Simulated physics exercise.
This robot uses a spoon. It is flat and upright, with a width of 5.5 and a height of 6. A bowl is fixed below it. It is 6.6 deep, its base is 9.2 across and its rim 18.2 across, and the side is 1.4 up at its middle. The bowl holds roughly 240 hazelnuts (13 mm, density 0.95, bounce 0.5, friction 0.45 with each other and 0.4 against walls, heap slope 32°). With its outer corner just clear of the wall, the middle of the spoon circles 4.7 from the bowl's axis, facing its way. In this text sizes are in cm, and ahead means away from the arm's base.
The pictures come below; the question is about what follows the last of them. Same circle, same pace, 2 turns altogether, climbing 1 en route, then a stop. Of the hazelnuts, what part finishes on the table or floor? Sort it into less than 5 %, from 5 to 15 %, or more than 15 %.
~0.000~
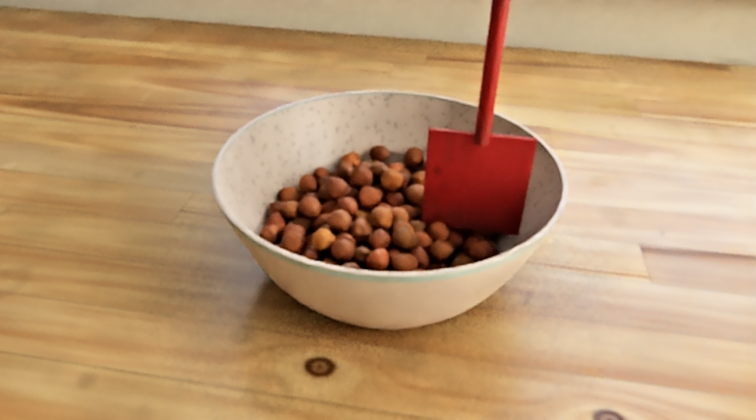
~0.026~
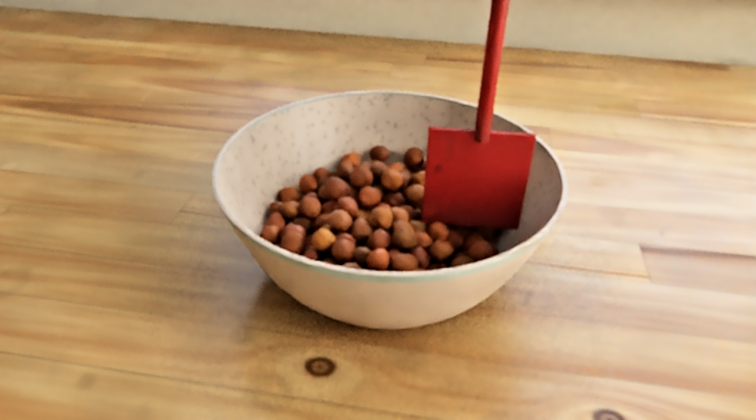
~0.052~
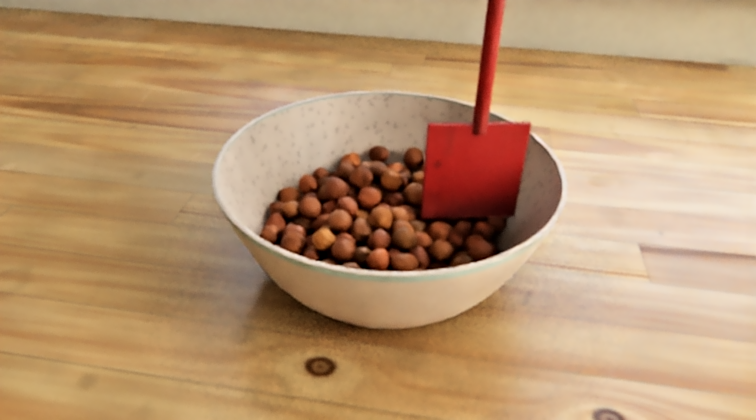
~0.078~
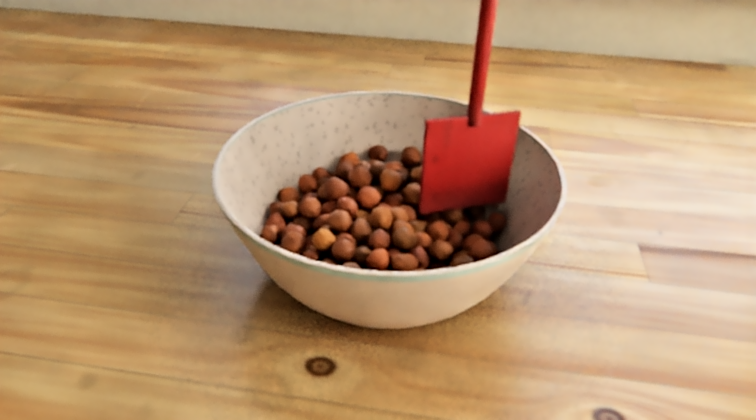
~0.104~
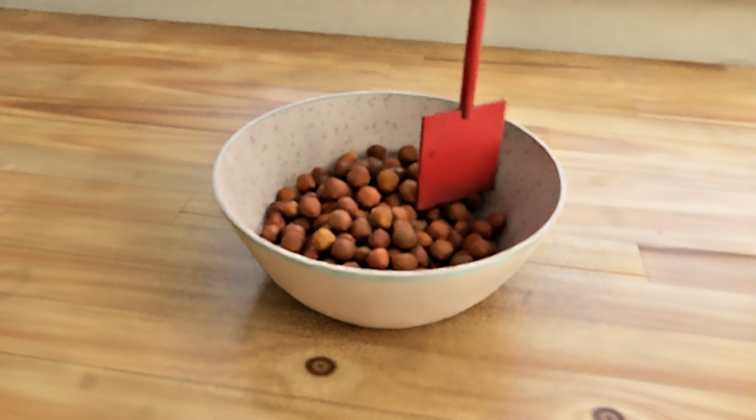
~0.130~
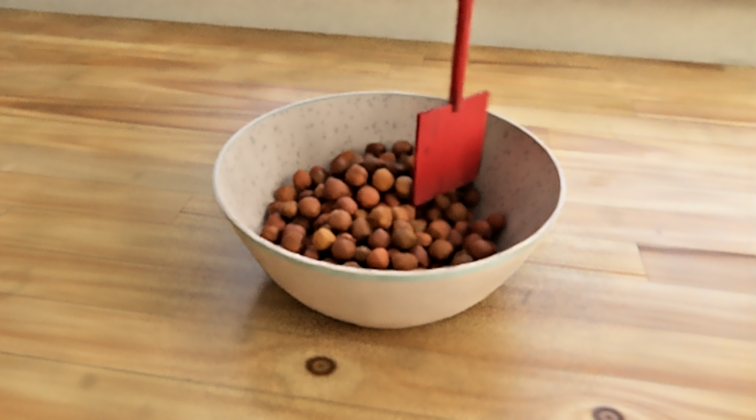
It goes in from 5 to 15 %.
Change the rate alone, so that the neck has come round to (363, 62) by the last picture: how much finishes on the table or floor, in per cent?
I'd say near 35 per cent.
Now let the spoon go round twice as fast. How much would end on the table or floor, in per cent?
I'd expect about 25 %.
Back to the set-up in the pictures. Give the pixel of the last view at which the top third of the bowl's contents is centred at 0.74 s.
Centre of upper third: Approx. (473, 228) px.
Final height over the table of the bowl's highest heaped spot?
5.5 cm, roughly.
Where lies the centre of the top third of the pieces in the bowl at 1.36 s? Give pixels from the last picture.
Centre, approx.: (335, 252).
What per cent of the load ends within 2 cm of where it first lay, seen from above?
Roughly 30 per cent.
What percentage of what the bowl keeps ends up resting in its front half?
It comes to near 45 percent.
By 0.74 s, 313° round, highest piece 8 above the table; 233 in the bowl, 3 on the table or floor, 1 in flight or on the tool.
By 1.36 s, 219° round, highest piece 9 above the table; 222 in the bowl, 13 on the table or floor, 2 in flight or on the tool.
By 1.87 s, 0° round, highest piece 6 above the table; 218 in the bowl, 19 on the table or floor.
By 2.57 s, 0° round, highest piece 6 above the table; 218 in the bowl, 19 on the table or floor.
Final count, 218 in the bowl, 19 on the table or floor. That is 8 % on the table or floor.
